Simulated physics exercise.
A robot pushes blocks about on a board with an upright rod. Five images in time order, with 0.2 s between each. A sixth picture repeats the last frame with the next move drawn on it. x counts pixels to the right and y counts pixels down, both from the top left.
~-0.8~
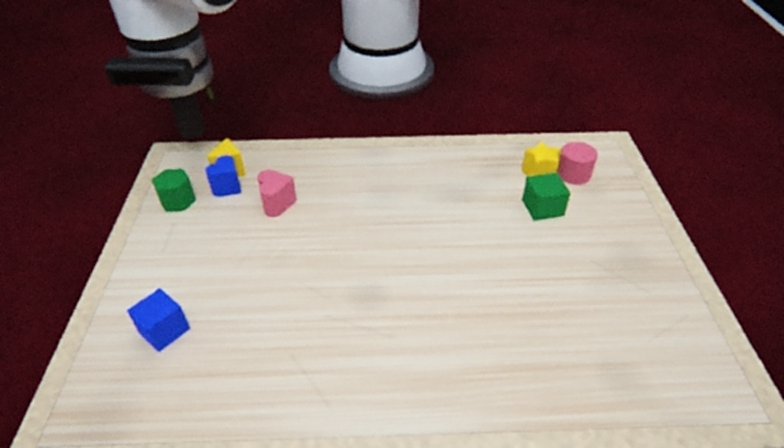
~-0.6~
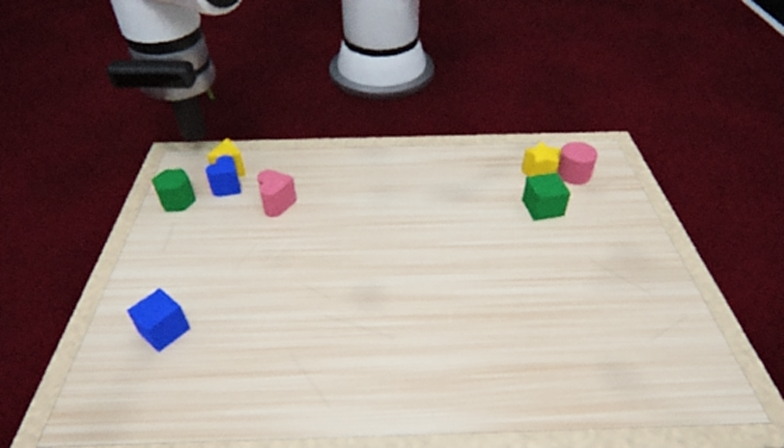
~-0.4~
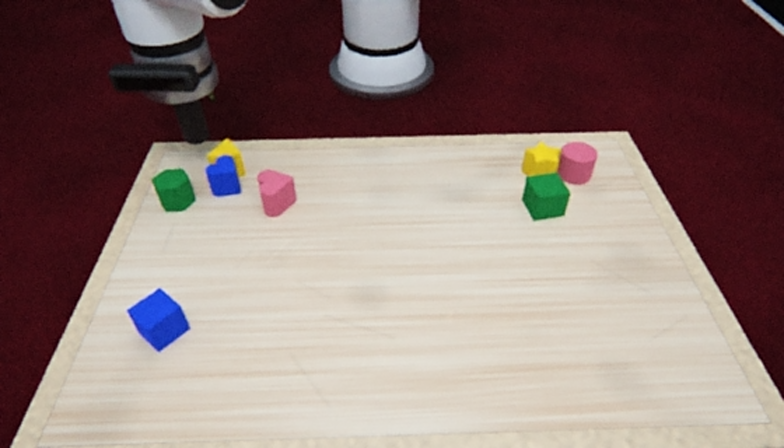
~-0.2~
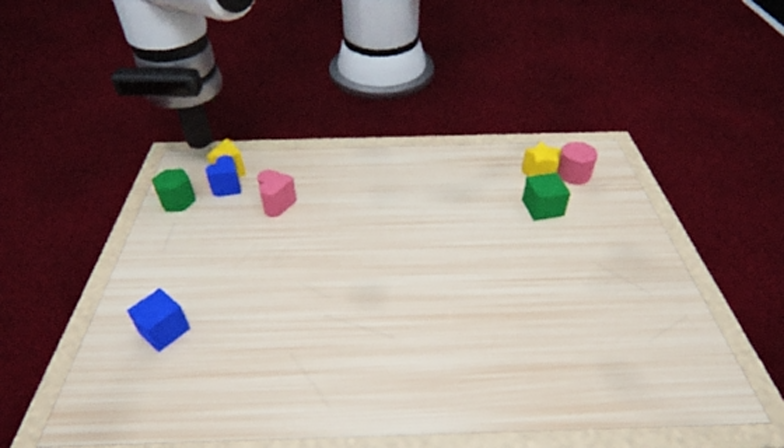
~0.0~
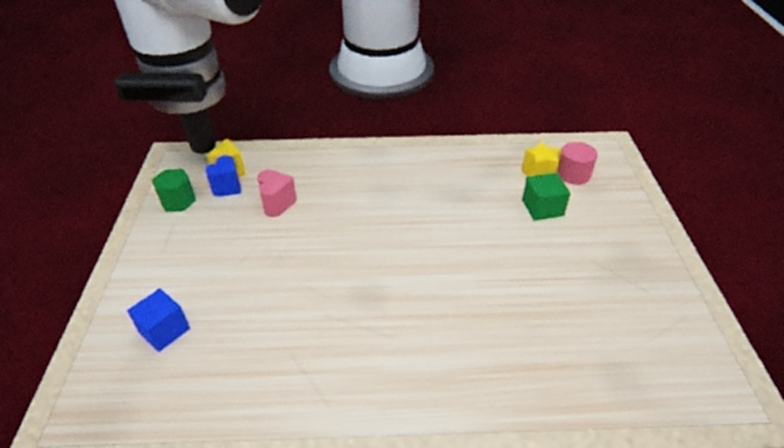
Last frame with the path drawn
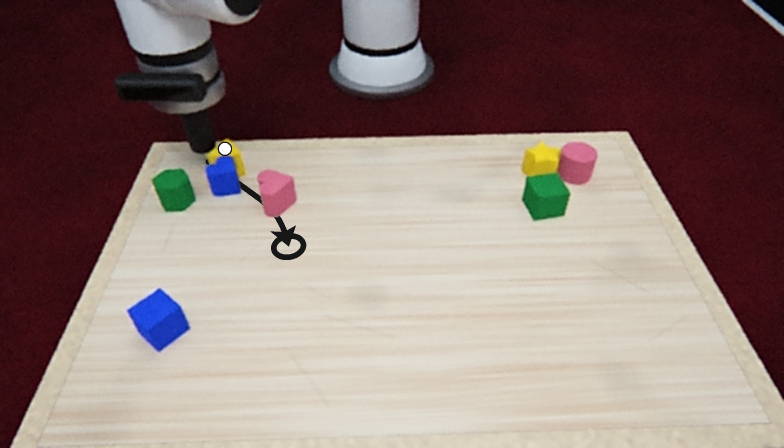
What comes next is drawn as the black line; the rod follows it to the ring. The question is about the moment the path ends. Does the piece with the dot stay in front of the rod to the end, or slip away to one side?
I predict the rod has moved past it.
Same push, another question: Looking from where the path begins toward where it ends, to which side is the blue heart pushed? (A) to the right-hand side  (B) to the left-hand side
It's A.
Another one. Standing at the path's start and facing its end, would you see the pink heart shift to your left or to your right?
The pink heart goes left.
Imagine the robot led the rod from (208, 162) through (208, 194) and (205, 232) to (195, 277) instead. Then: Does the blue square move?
Short answer: No.
The line goes from (208, 162) over (256, 196) to (289, 246); the dot is on the yellow triangular piece.
On the path given first. One third of the way, rod (236, 170); blue heart (234, 180), turned 90° clockwise; yellow triangular piece (258, 162), turned 30° anticlockwise.
Two thirds of the way, rod (269, 196); blue heart (243, 205); yellow triangular piece (277, 163), turned 55° anticlockwise; pink heart (294, 190), turned 25° clockwise.
At the end, rod (286, 232); green hexagonal block unmoved; blue heart (246, 211), turned 225° clockwise; yellow triangular piece (277, 163), turned 55° anticlockwise; pink heart (306, 198), turned 15° anticlockwise.
